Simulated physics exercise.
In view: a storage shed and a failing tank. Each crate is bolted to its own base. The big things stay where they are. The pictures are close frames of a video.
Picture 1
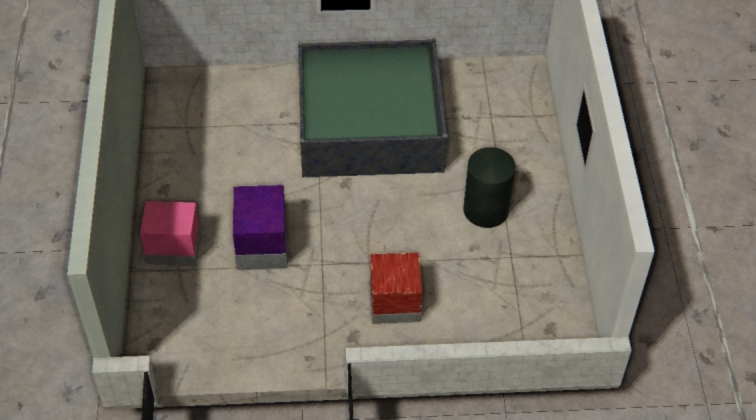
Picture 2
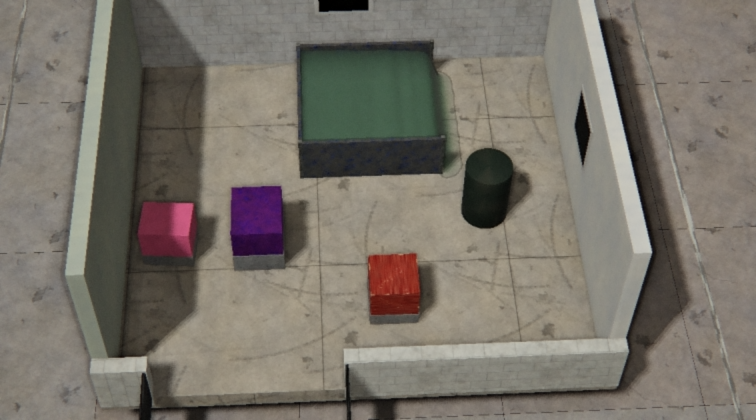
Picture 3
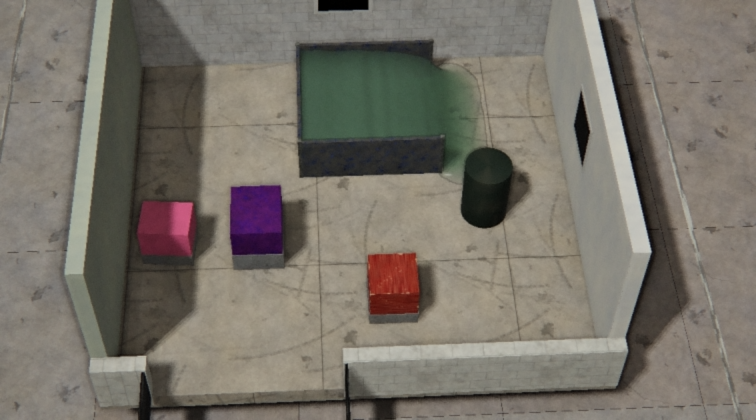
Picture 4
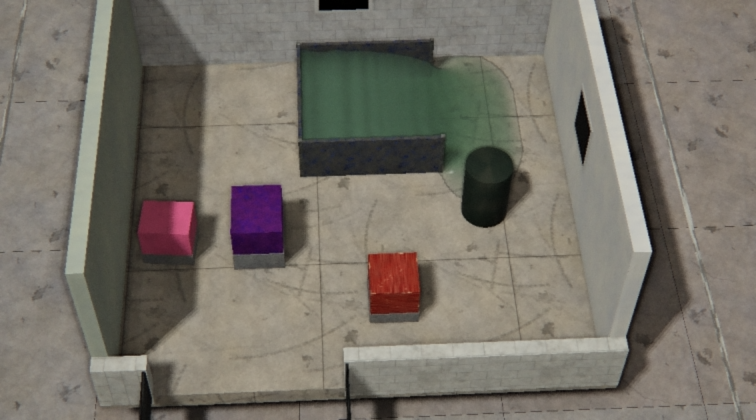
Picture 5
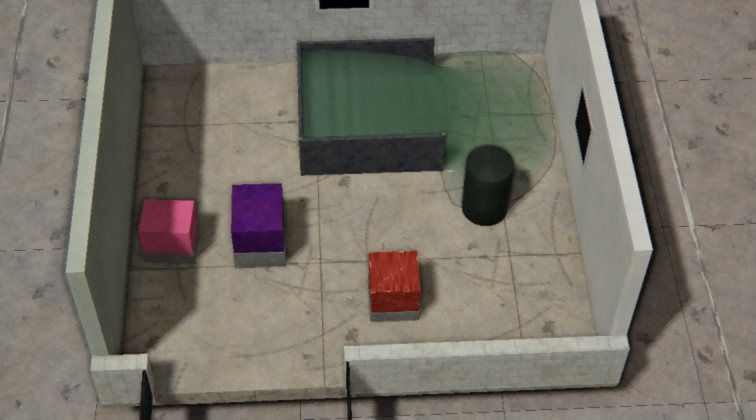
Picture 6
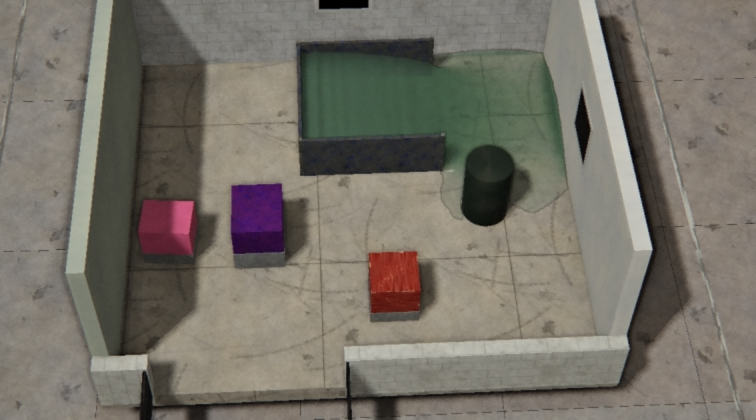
We see a walled enclosure with a tank of green water, a dark cylinder and pink, purple and red blocks; water pours from the tank's right side, spreading across the floor around the cylinder to the right wall.
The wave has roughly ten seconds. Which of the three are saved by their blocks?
In the end: The pink crate keeps dry; the red crate keeps dry; the purple crate keeps dry.
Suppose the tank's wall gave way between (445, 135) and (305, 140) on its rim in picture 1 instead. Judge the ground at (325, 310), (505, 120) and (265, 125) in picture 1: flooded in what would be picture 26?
In turn: Awash, no water, clear.
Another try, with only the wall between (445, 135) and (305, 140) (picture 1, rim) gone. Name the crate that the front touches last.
I say the pink crate.
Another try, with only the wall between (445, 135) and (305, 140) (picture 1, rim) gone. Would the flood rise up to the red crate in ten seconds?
In short: The red one is topped.
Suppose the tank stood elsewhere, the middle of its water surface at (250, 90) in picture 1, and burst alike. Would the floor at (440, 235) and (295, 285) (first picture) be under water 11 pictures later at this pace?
As listed: Covered, free of water.
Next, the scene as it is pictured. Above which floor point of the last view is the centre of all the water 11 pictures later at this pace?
Around (462, 129).
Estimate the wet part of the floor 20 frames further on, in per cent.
Near 45 in a hundred.
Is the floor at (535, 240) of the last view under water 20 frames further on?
At that place: Covered.
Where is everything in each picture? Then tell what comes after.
Still water in the tank at (370, 93), in the first frame.
The front is at a hidden place, out from the gap at (434, 111), in the second frame.
Water pours out at (433, 113) and has run to (456, 67), in the third frame.
Water pours out at (434, 114) and has run to (475, 57), in the fourth frame.
Water pours out at (434, 113) and has run to (509, 54), in the fifth frame.
Water pours out at (434, 113) and has run to (541, 53), in the sixth frame.
A moment on, water covers 20 % of the floor; the pink crate not reached, the red crate not reached, the purple crate not reached.
Next, water covers 30 % of the floor; the pink crate not reached, the red crate not reached, the purple crate not reached.
Then, water covers 45 % of the floor; the pink crate not reached, the red crate water round its plinth, the purple crate not reached.
Later, water covers 90 % of the floor; the pink crate water round its plinth, the red crate water round its plinth, the purple crate water round its plinth.
In the end, water covers 100 % of the floor; the pink crate stayed above the water, the red crate stayed above the water, the purple crate stayed above the water.
